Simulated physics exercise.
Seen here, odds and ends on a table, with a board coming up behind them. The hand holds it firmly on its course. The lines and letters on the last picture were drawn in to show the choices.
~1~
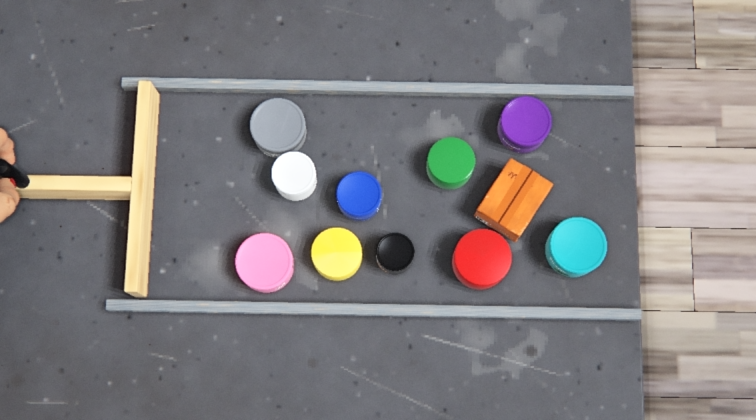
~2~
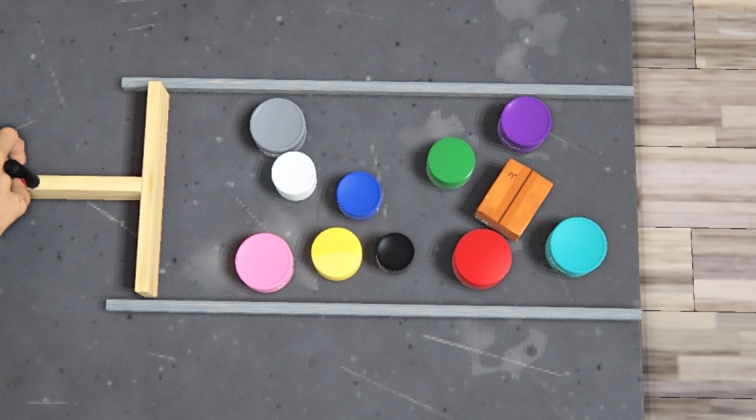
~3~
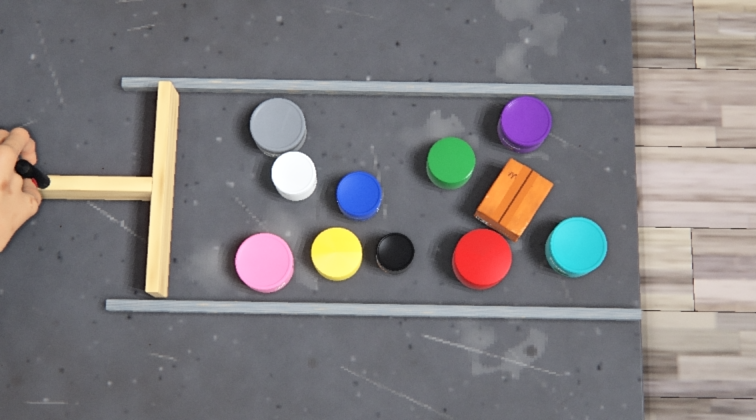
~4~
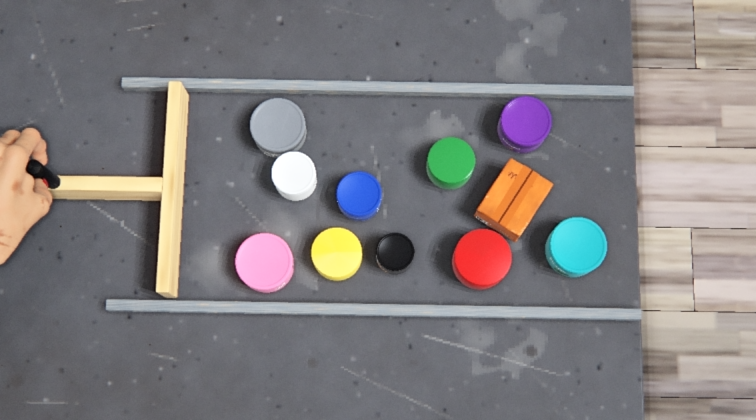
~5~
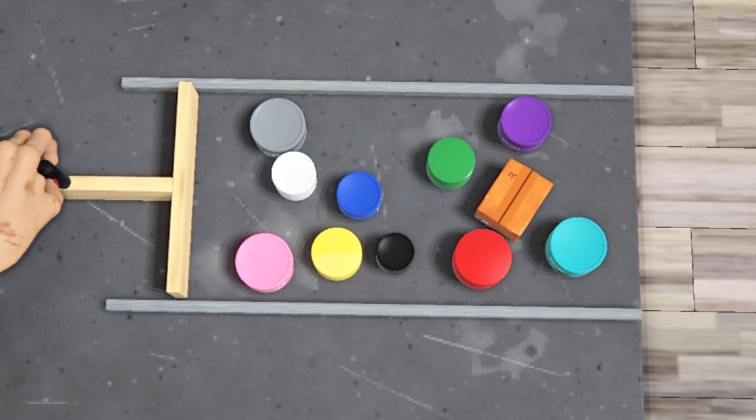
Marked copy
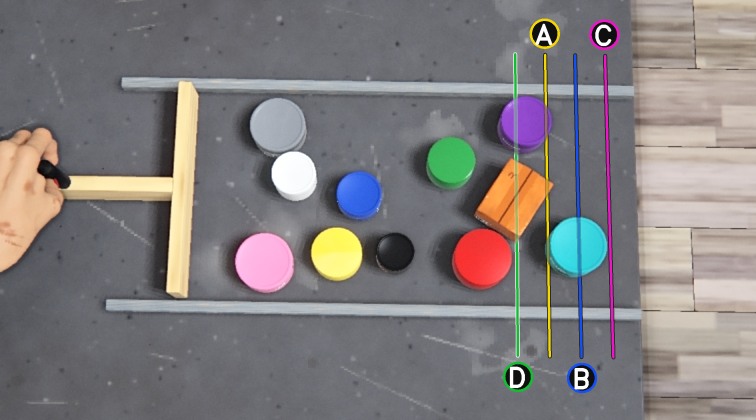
A hand slides a wooden board slowly right toward colourful tubs and an orange-brown block.
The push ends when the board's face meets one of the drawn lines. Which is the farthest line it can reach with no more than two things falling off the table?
As far as mark D.
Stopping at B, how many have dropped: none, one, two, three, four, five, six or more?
By then, six or more.
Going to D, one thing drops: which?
The turquoise jar goes over.
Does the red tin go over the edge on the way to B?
By then, yes.
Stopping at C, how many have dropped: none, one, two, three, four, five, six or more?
Six or more.
On the marked copy, A at (547, 201); B at (578, 202); C at (609, 202); D at (517, 201).
With D. Early on, board (300, 187); pink jar (334, 267); grey jar (338, 130).
Further on, board (421, 189); orange box (549, 180); red tin (523, 273).
At the end, board (516, 191); turquoise jar over the edge; orange box (628, 192); one fallen.
As for the rest, A drops three; B drops six; C drops eight.
